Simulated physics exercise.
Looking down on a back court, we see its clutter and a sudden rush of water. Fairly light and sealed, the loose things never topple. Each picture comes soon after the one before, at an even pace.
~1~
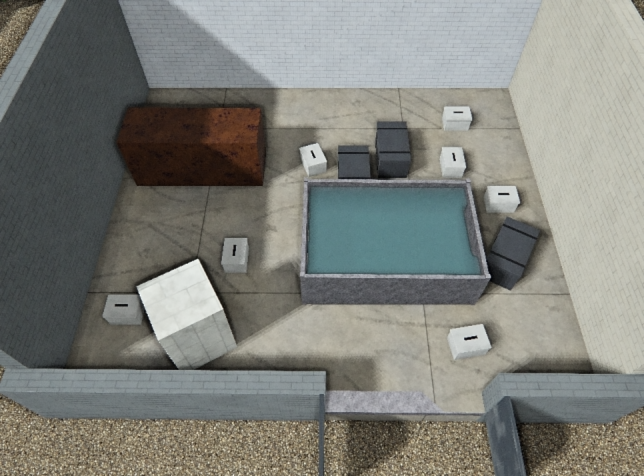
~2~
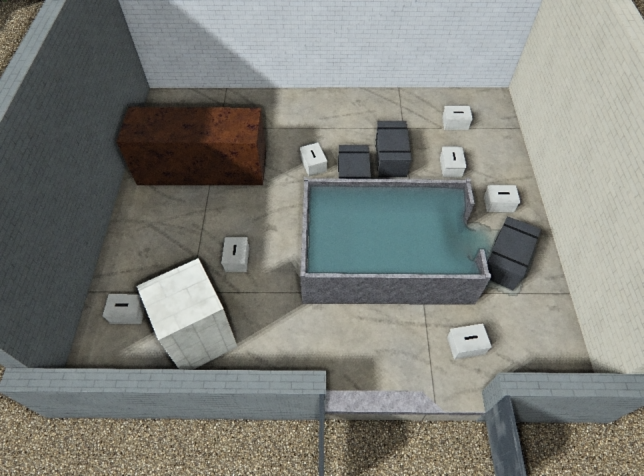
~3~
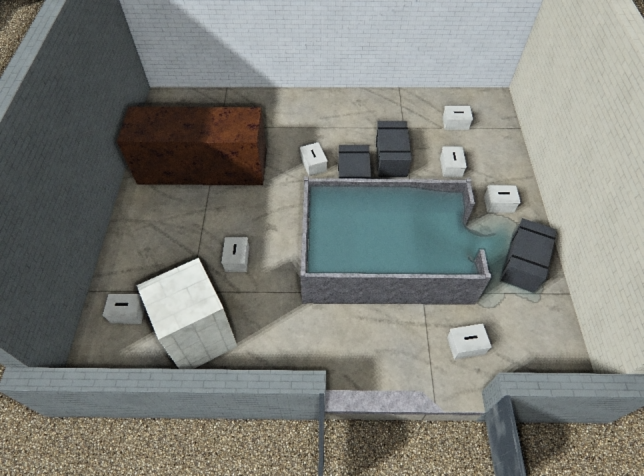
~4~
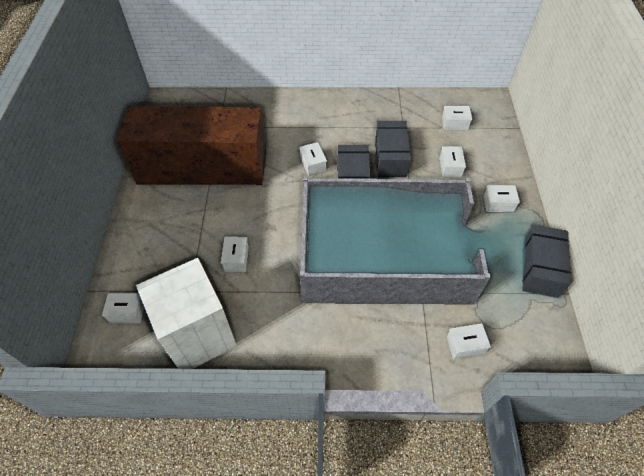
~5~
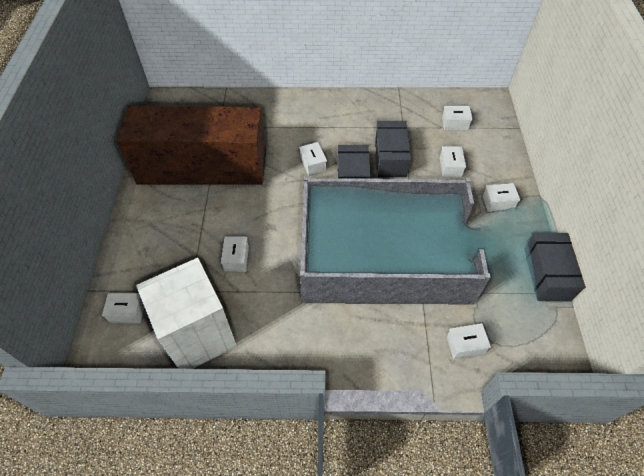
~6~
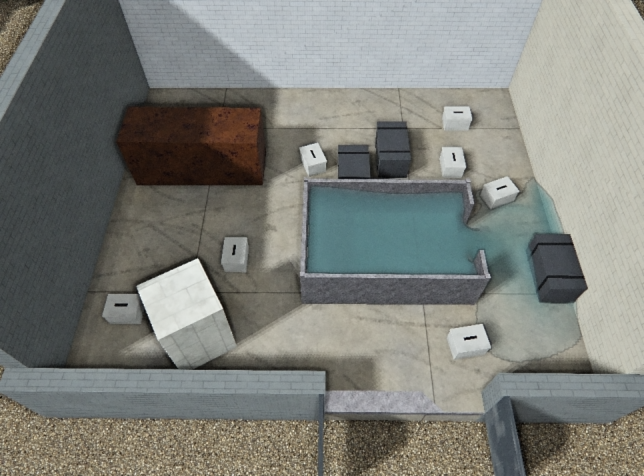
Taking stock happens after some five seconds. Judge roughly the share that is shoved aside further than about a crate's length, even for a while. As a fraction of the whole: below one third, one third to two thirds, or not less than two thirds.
Band-wise it's the middle band, a third to two thirds.
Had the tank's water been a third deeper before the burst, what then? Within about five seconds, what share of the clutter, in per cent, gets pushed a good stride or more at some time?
Something like 40 % of the loose things.
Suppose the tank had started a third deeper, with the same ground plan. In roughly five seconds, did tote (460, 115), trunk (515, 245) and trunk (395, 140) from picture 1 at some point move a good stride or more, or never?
In the order asked: Over that distance, over that distance and below that distance.
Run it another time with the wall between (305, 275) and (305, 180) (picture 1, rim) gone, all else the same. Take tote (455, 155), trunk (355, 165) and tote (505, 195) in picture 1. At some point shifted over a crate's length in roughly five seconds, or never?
Here is how they go, in order: Fails to go that far, fails to go that far, and fails to go that far.
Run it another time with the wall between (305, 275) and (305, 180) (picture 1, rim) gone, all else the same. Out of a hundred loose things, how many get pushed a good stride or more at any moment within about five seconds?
It comes out at roughly 30 per cent.
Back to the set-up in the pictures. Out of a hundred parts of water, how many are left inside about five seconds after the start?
Around 96 in a hundred.
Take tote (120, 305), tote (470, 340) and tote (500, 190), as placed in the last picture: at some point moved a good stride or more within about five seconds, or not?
The first comes out not so far, the second driven that far, the last driven that far.
A moment on, 1 of 10 are well off their spots; 1 afloat.
Next, 2 of 10 are well off their spots; 1 afloat.
Later, 4 of 10 are well off their spots; 3 afloat.
In the end, 4 of 10 are well off their spots, and 4 have been at some point; 1 afloat.
